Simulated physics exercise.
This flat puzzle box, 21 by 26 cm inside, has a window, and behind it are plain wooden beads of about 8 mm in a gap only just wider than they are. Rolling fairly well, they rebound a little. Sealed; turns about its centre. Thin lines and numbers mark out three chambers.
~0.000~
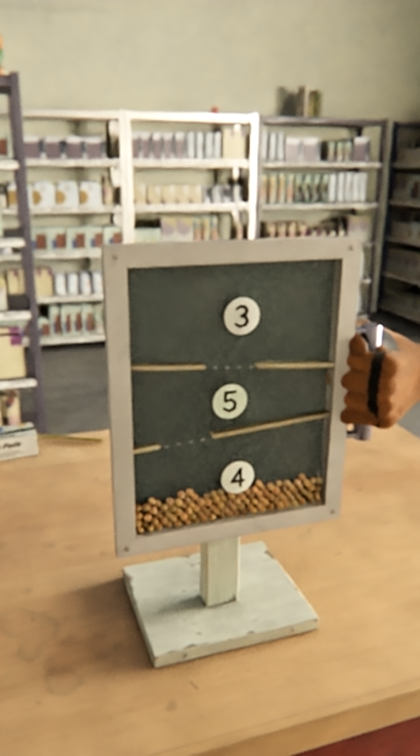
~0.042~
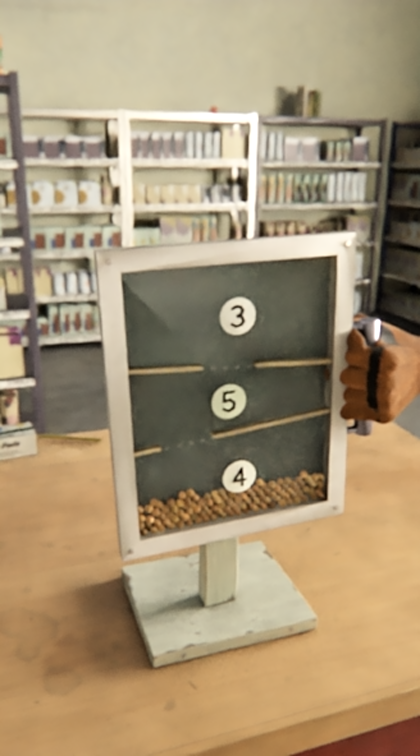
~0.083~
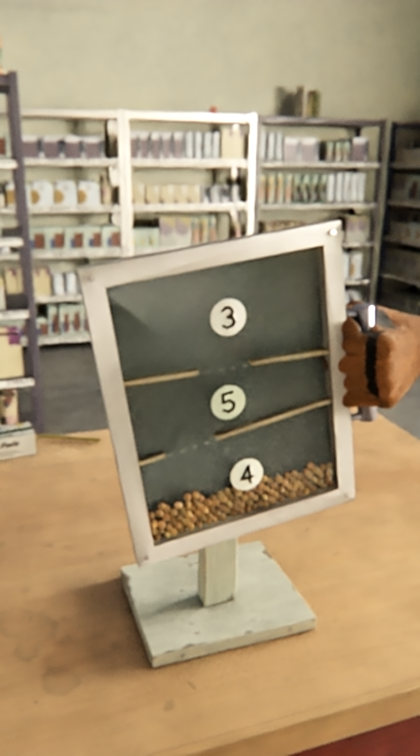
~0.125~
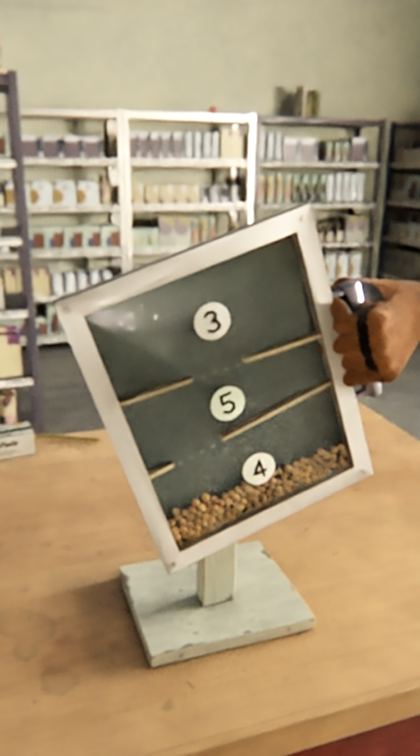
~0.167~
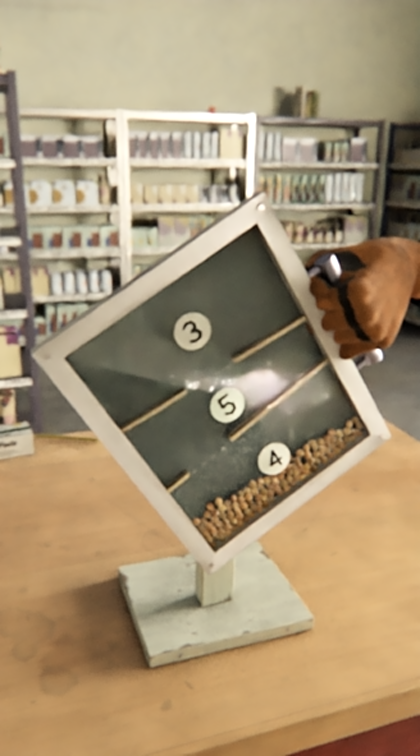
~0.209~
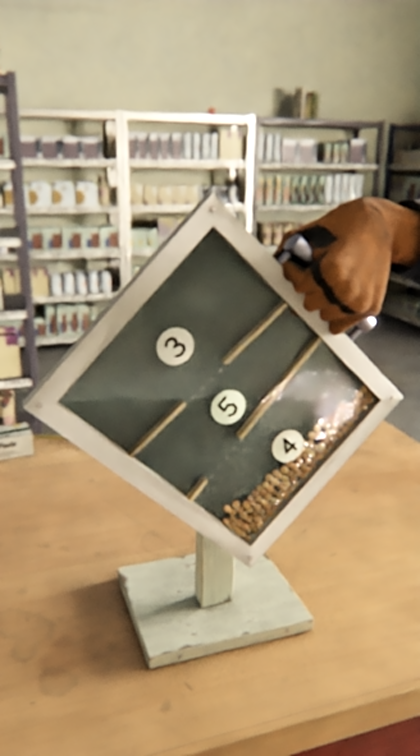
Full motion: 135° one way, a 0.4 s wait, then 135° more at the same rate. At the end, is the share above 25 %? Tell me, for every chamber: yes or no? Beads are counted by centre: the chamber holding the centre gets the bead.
Chamber 3 - No. Chamber 4 - Yes. Chamber 5 - Yes.
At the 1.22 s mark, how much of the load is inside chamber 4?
Around 35 percent.
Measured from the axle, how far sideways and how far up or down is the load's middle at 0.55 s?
Position estimate: Right 8 cm, above 1 cm.
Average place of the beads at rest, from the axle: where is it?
It lies close to 2 centimetres left and 8 centimetres below.
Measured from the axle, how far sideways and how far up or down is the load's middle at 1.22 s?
Right about 6 cm, up about 5 cm.
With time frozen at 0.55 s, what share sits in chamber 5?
15 per cent.
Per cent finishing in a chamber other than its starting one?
Roughly 70 in a hundred.
After 0.55 s, it stands 135° anticlockwise; the beads' middle is 8 cm right of and 1 cm above the centre; no. 4, 85 %, no. 5, 15 %.
After 1.22 s, it has come round 202° anticlockwise; the beads' middle is 6 cm right of and 5 cm above the centre; no. 4, 35 %, no. 5, 65 %.
After 1.49 s, it has come round 270° anticlockwise; the beads' middle is 2 cm left of and 6 cm below the centre; no. 3, 10 %, no. 4, 30 %, no. 5, 60 %.
All still by 2.1 s, it has come round 270° anticlockwise; no. 3, 10 %, no. 4, 30 %, no. 5, 60 %.
